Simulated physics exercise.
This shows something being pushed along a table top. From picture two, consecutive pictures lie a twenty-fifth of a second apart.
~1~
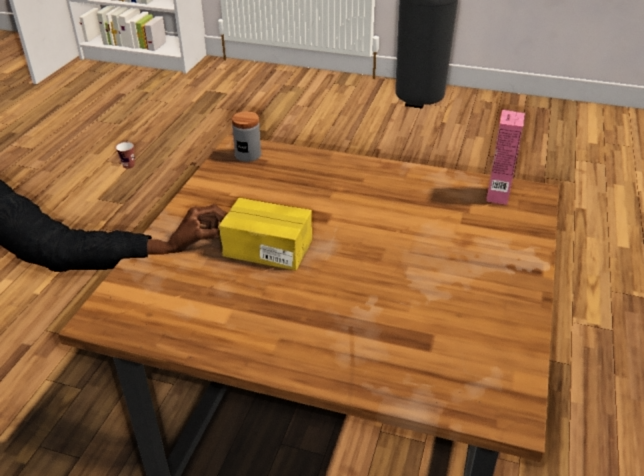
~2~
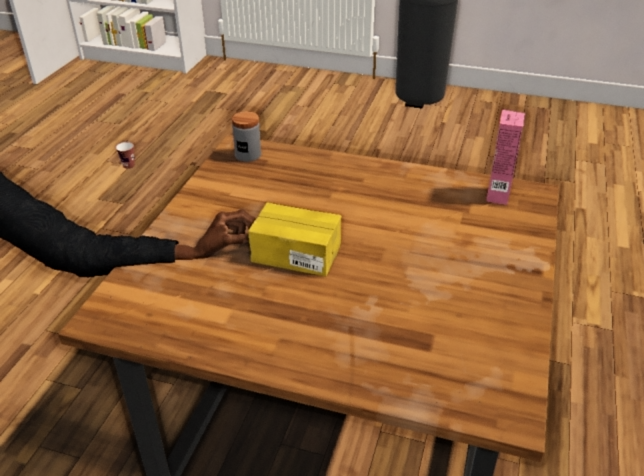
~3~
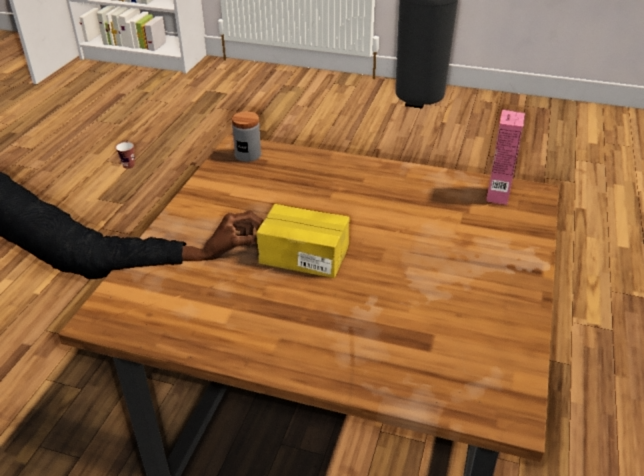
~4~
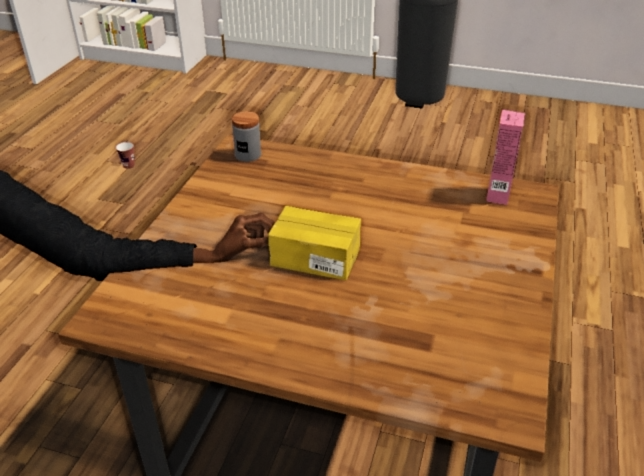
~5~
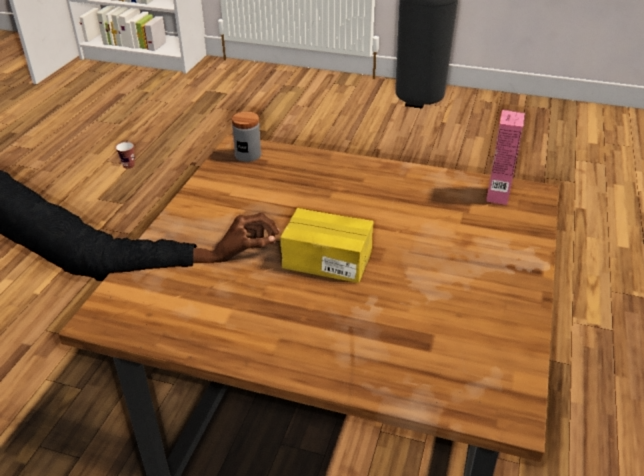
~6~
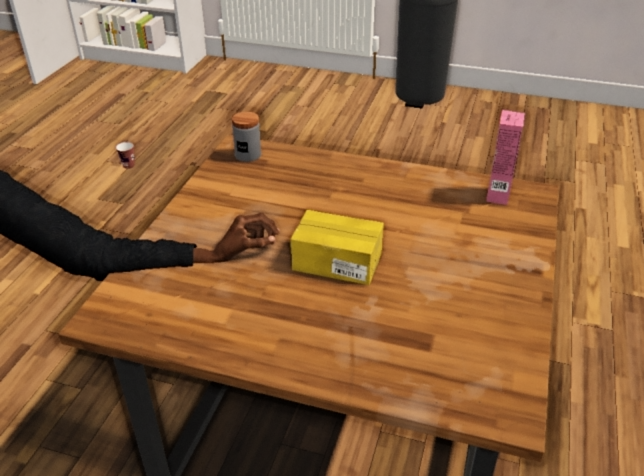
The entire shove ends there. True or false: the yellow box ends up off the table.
False.
Then, 0.10 s on from there, yellow box shifted a little near (354, 250).
Then, 0.20 s on from there, yellow box shifted a little near (358, 250).
Then, 0.90 s on from there, yellow box resting near (358, 250).
In the end, moved from the start, yellow box. At the end, from the last picture's camera, yellow box near (358, 250).
